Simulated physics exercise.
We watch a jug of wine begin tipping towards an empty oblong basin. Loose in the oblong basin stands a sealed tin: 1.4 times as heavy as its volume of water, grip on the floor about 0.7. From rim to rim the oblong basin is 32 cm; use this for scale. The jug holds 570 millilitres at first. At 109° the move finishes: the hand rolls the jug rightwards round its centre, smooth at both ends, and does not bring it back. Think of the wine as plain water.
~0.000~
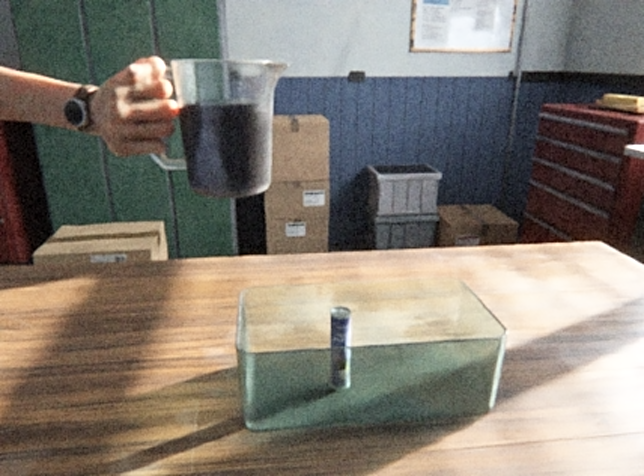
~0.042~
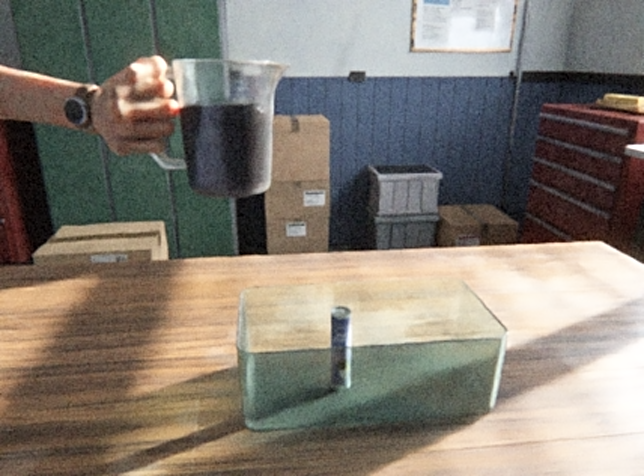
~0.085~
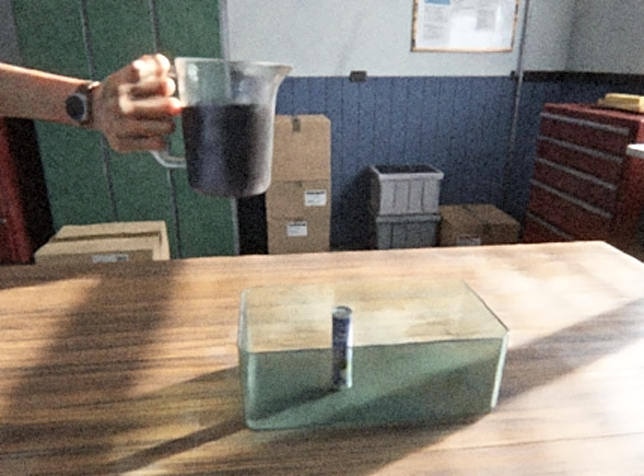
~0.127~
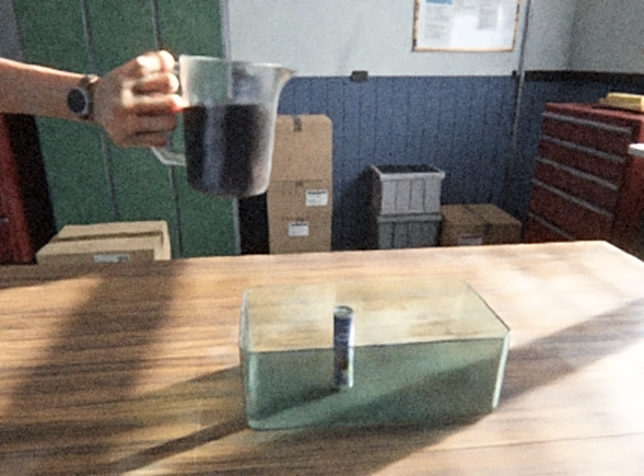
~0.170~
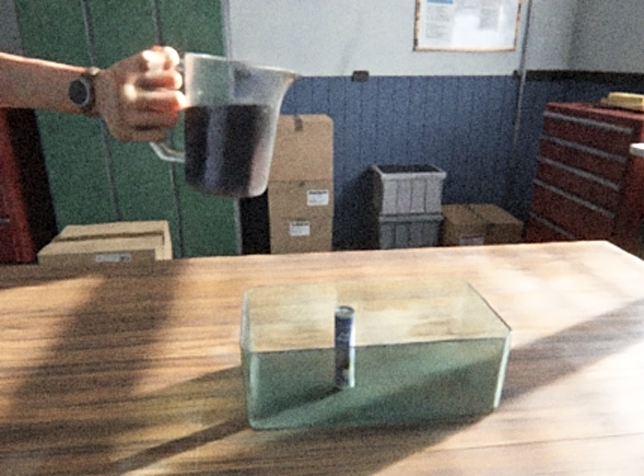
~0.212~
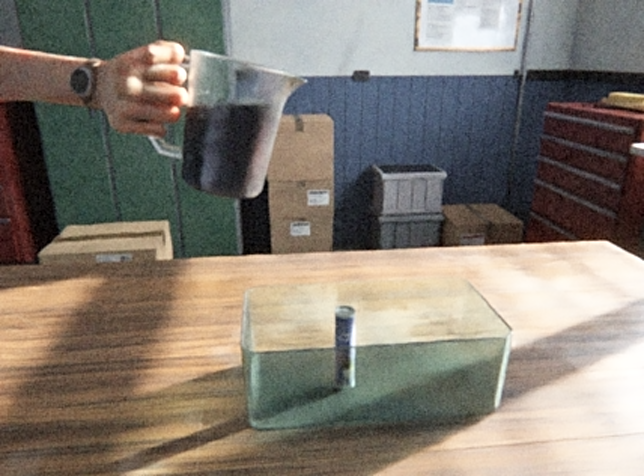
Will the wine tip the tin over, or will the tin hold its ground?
Looks like it can take it.
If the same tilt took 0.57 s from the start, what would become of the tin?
The tin would stay balanced.
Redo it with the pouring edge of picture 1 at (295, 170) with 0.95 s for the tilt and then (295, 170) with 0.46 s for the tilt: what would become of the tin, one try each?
Trial 1 - tin tips; trial 2 - tin tips.
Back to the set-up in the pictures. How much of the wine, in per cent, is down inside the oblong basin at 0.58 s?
I'd put it near 0 percent.
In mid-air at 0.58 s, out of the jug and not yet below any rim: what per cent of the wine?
Share: Roughly 10 per cent.
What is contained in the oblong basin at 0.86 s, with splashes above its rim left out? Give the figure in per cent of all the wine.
Some 32 per cent.
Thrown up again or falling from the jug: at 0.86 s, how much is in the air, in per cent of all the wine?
Airborne fraction: Approx. 38 %.
After 0.58 s the tilt is 74° and 90 per cent is still to pour; the tin stands where it began.
After 0.86 s the tilt is 106° and 30 per cent is still to pour; the tin stands where it began.
After 1.14 s the tilt is 109° and 1 per cent is still to pour; the tin stands where it began.
After 1.45 s the tilt is 109° and 0 per cent is still to pour; the tin stands where it began.
In the end the tin stands where it began.
